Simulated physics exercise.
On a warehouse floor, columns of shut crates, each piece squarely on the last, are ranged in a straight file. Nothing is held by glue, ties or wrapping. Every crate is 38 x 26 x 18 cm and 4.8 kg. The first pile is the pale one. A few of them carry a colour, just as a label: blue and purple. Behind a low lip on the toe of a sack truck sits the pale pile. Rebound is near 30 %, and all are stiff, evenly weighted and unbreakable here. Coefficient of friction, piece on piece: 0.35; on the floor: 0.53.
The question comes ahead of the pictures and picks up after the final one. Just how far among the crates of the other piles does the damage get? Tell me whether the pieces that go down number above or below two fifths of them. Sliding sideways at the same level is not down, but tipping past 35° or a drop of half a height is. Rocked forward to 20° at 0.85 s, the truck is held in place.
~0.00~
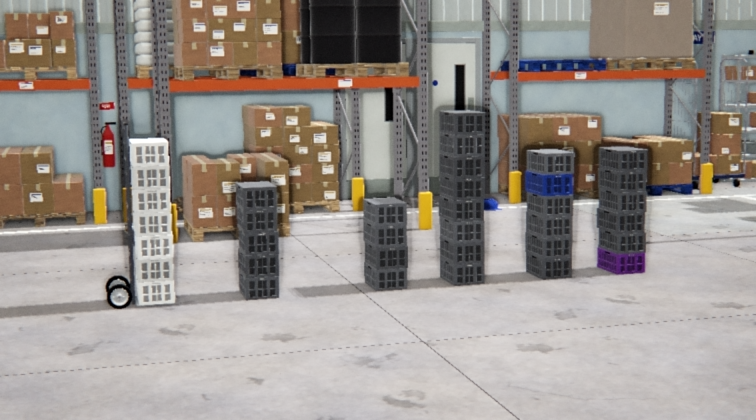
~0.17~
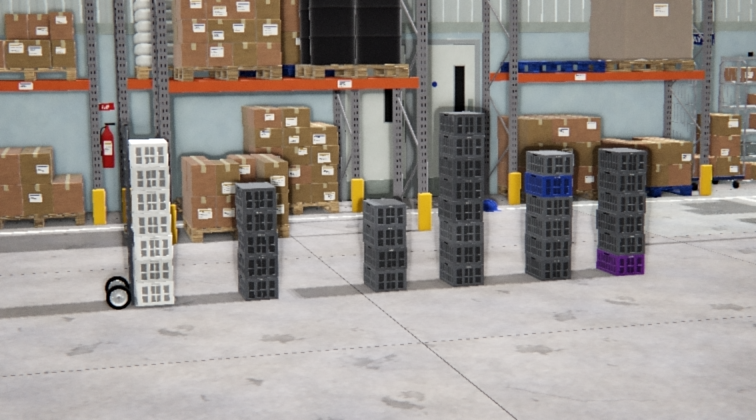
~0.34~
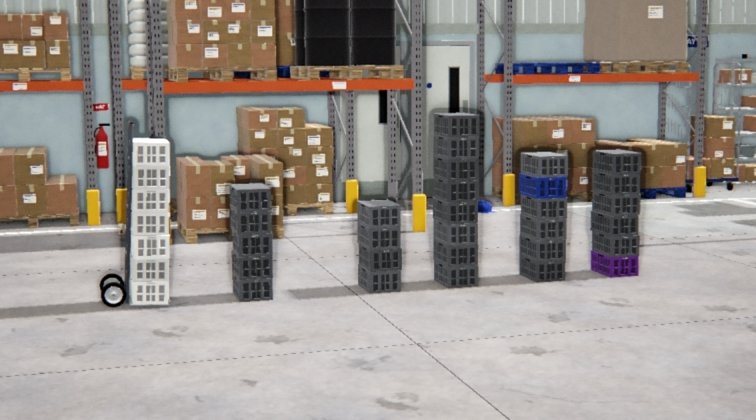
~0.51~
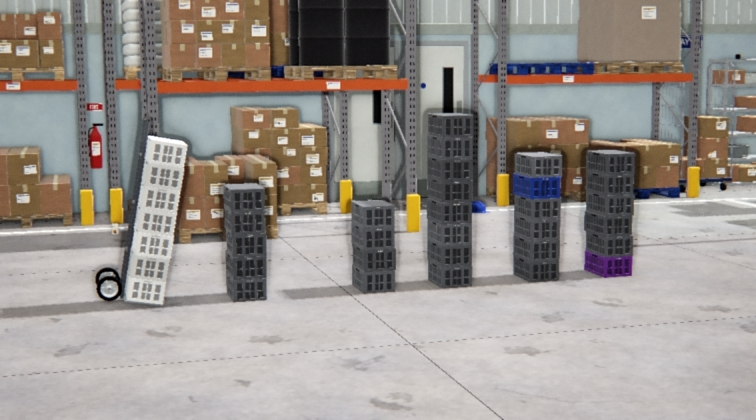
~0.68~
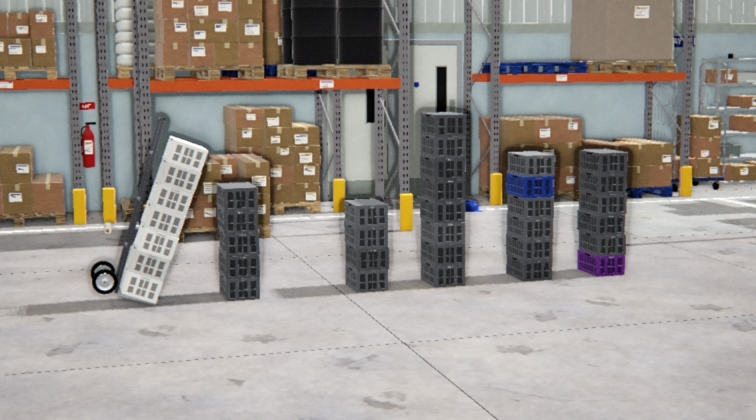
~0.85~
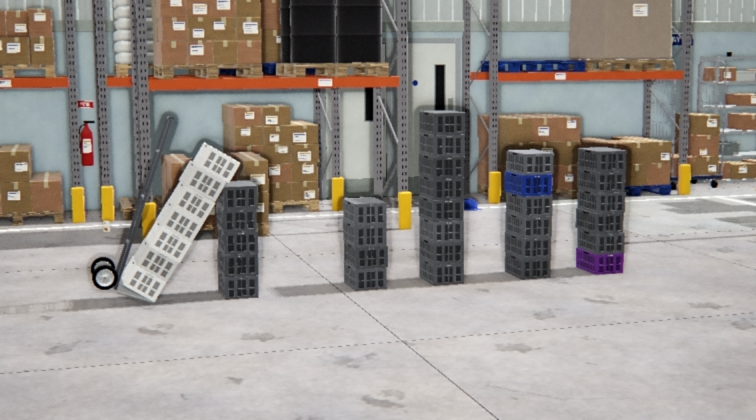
They number below two fifths.
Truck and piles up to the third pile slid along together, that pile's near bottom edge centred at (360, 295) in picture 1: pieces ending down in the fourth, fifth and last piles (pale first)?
That would give fourth 0, fifth 0 and last 0.
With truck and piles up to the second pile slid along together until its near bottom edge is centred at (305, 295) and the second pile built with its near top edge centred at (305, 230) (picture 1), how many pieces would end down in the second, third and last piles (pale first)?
Pile by pile that makes second 0, third 3, last 0.
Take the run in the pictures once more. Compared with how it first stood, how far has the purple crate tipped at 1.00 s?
Some 0°.
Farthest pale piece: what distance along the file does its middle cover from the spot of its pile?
200 cm.
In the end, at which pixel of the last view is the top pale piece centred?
The top piece finishes near (381, 227).
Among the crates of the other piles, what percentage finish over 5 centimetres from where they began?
I count 30 % as shifted.
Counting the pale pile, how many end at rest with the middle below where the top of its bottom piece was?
I count 3 in total.
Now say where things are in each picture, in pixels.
In the first picture (we follow the side turned to the camera; the camera pans a little), truck frame (128, 161) 0° forward; purple crate (632, 264); blue crate (558, 185); no other piece has moved.
Truck frame (127, 162) 0° forward; blue crate (557, 186), in the second picture.
Truck frame (131, 160) 4° forward; blue crate (552, 188), in the third picture.
Truck frame (143, 157) 10° forward, top of the pale pile leaning 11°; blue crate (546, 188); no other piece has moved, in the fourth picture.
Truck frame (154, 155) 17° forward, top of the pale pile leaning 21°; blue crate (539, 187); no other piece has moved, in the fifth picture.
Truck frame (160, 153) 20° forward, top of the pale pile leaning 32°; blue crate (537, 185); purple crate (610, 264); no other piece has moved, in the sixth picture.
Around 1.00 s, 7 of the pale pile down; none of the 29 other crates down, 3 disturbed.
Around 1.24 s, 7 of the pale pile down; none of the 29 other crates down, 5 disturbed.
Around 1.58 s, 7 of the pale pile down; 5 of the 29 other crates down.
Around 1.90 s, 6 of the pale pile down; 4 of the 29 other crates down.
Finally (2.9 s), 6 of the pale pile down; 5 of the 29 other crates down; purple crate unmoved; blue crate unmoved. That is 17 per cent. Seen by the last camera, middles, purple crate near (599, 260), blue crate near (528, 183).
